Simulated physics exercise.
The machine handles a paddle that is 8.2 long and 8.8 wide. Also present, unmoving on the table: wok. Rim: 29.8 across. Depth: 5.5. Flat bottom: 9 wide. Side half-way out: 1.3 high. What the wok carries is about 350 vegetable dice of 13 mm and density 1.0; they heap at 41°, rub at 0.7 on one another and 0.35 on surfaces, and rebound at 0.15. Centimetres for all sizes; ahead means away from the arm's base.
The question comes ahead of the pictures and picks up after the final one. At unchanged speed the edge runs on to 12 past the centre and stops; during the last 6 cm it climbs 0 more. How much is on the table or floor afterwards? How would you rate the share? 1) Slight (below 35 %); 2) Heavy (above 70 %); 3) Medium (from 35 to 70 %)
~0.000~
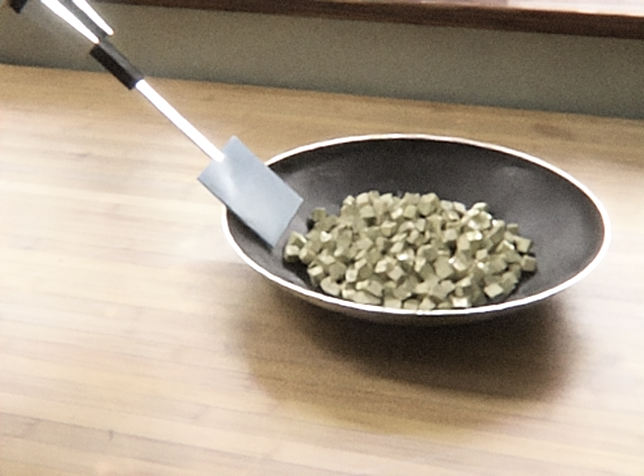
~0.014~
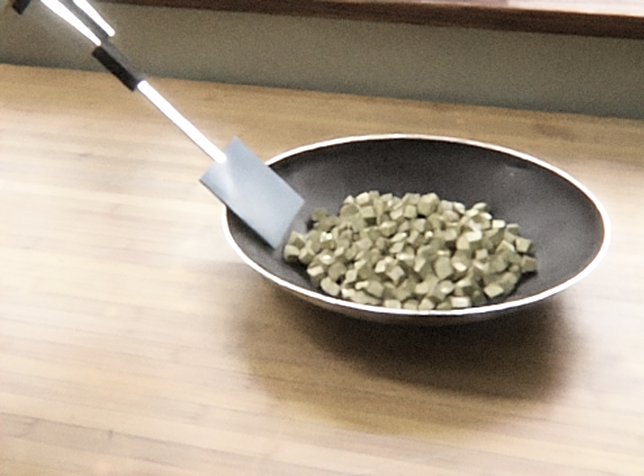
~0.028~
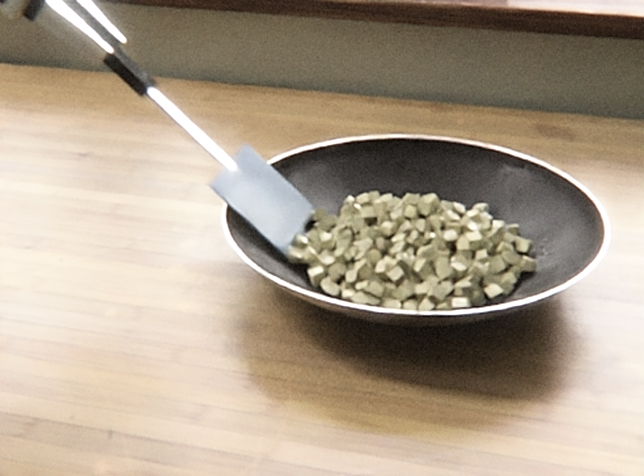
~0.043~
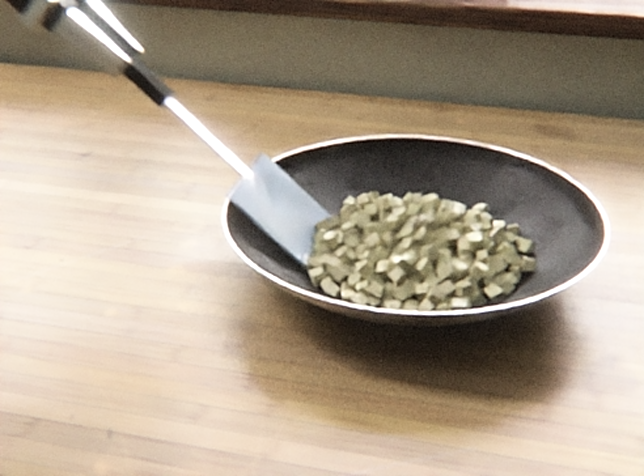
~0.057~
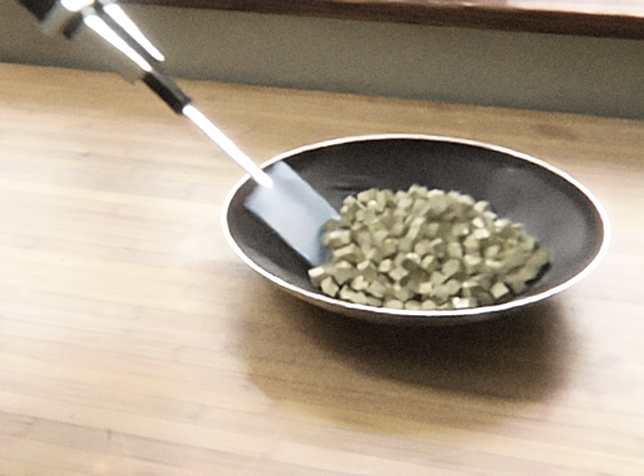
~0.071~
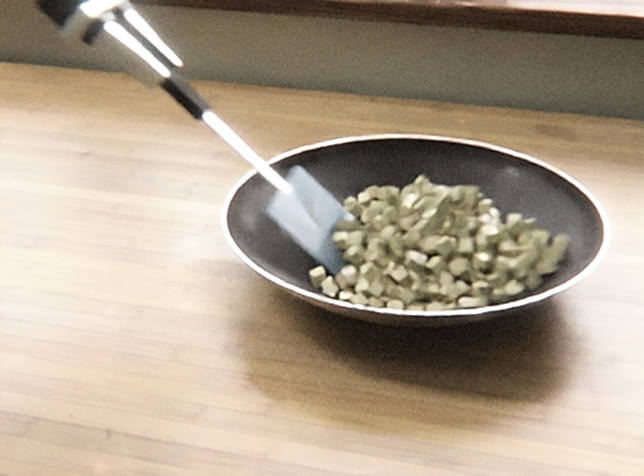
Option 3: Medium (from 35 to 70 %).
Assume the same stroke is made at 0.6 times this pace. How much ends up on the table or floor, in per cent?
About 50 per cent.
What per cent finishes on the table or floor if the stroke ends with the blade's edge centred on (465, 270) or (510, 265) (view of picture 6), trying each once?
10 % and 30 %.
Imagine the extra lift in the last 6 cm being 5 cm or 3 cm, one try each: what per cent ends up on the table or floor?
First try around 55 percent, second try around 60 percent.
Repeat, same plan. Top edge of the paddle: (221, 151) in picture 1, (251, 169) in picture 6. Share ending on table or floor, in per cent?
Around 45 per cent finishes on the table or floor.
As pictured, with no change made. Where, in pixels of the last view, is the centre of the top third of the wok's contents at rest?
I'd put it close to (477, 227).
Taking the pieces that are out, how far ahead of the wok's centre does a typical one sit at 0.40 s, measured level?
About 26 cm.
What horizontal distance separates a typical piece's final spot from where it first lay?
The answer is about 25 cm.
After 0.12 s, sloping 42°, highest piece 9 above the table; 348 in the wok, 1 on the blade or in flight.
After 0.18 s, sloping 42°, highest piece 9 above the table; 330 in the wok, 19 on the blade or in flight.
After 0.40 s, sloping 42°, highest piece 9 above the table; 143 in the wok, 124 on the table or floor, 82 on the blade or in flight.
After 1.45 s, sloping 42°, highest piece 5 above the table; 206 on the table or floor, 143 in the wok.
In the end, 206 on the table or floor, 143 in the wok. That is 59 % on the table or floor.
